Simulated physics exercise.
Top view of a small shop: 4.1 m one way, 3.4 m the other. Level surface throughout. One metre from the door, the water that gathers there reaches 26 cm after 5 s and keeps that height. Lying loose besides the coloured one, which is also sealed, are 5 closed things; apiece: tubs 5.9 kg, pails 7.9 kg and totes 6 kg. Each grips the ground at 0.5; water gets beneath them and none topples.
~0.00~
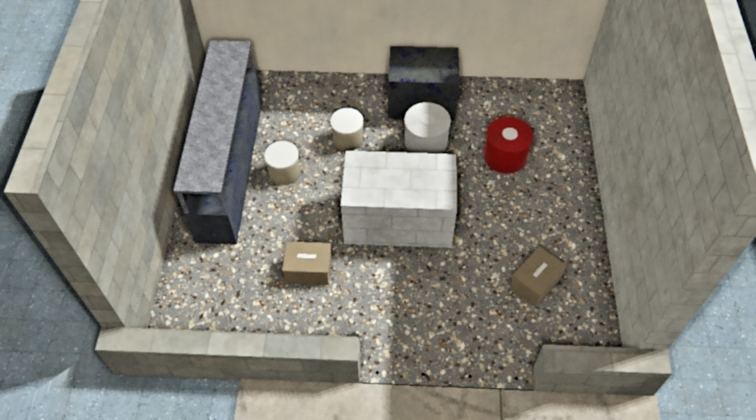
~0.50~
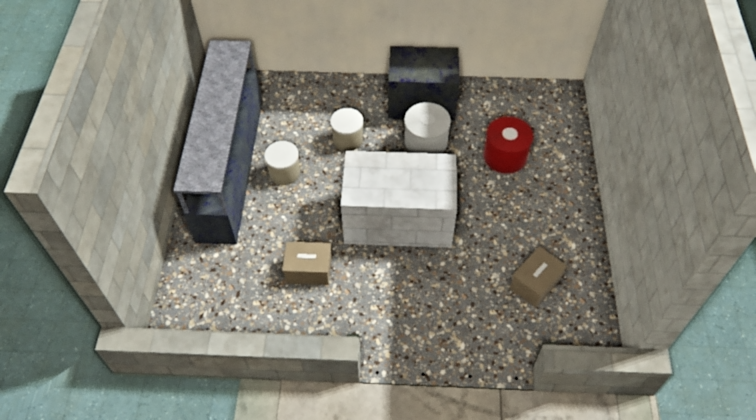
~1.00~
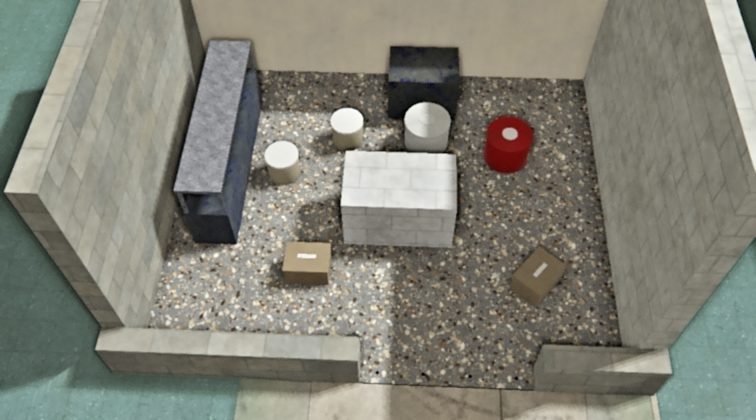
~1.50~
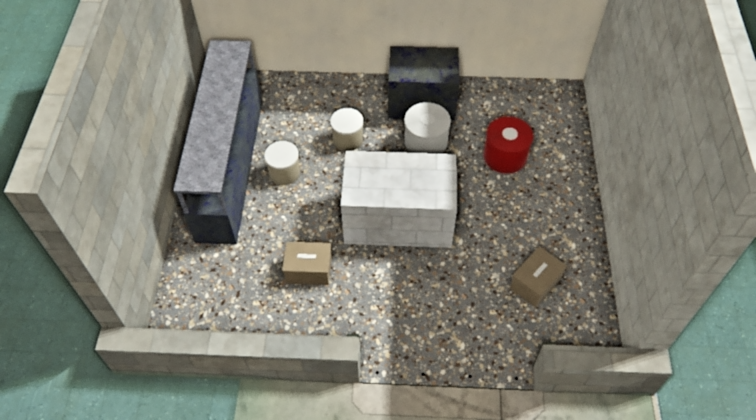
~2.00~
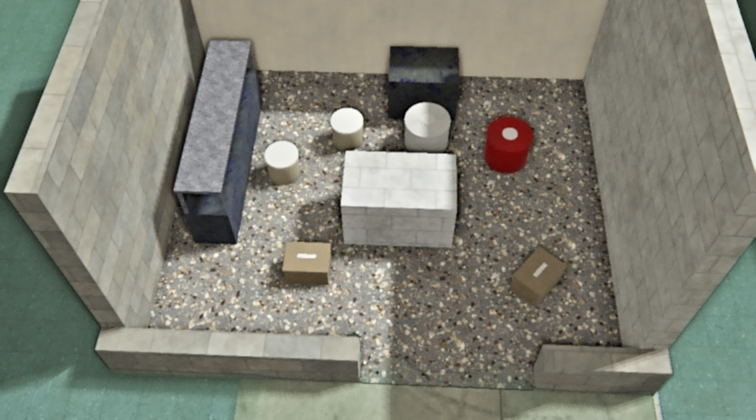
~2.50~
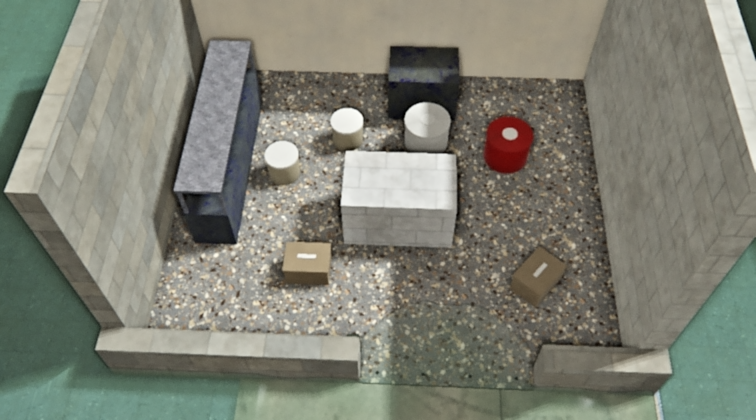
We see a small shop from above, with a red tub, pale pails and two brown boxes standing still as greenish water spreads around the walls, covers the paving outside, and then creeps through the front opening onto the speckled floor.
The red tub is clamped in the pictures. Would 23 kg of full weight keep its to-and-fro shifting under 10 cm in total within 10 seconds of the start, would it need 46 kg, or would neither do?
Extra weight is needed.
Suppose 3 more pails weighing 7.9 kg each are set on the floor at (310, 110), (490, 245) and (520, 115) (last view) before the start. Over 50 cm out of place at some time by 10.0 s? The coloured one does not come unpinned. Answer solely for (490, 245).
Result: Exceeds it.
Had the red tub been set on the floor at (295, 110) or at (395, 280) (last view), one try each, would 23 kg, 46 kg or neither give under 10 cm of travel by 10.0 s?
Well, first only the heavy mass succeeds, and next only the heavy mass succeeds.
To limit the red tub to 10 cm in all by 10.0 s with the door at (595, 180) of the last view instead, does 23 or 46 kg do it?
Under that change the large mass is required.
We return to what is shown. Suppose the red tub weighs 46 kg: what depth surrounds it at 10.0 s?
About 15 cm.
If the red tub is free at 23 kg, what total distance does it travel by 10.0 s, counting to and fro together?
Roughly 80 cm.
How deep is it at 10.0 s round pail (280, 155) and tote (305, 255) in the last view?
Depths: Near 14 cm, then near 16 cm.
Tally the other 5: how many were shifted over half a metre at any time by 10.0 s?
4.
After 3.5 s the red tub would be 0 cm from its start with 23 kg and 0 cm from its start with 46 kg; 0 cm of water round it then.
After 4.5 s the red tub would be 0 cm from its start with 23 kg and 0 cm from its start with 46 kg; 4 cm of water round it then.
After 7.0 s the red tub would be 0 cm from its start with 23 kg and 0 cm from its start with 46 kg; 9 cm of water round it then.
After 10.0 s the red tub would be 67 cm from its start with 23 kg and 0 cm from its start with 46 kg; 15 cm of water round it then.
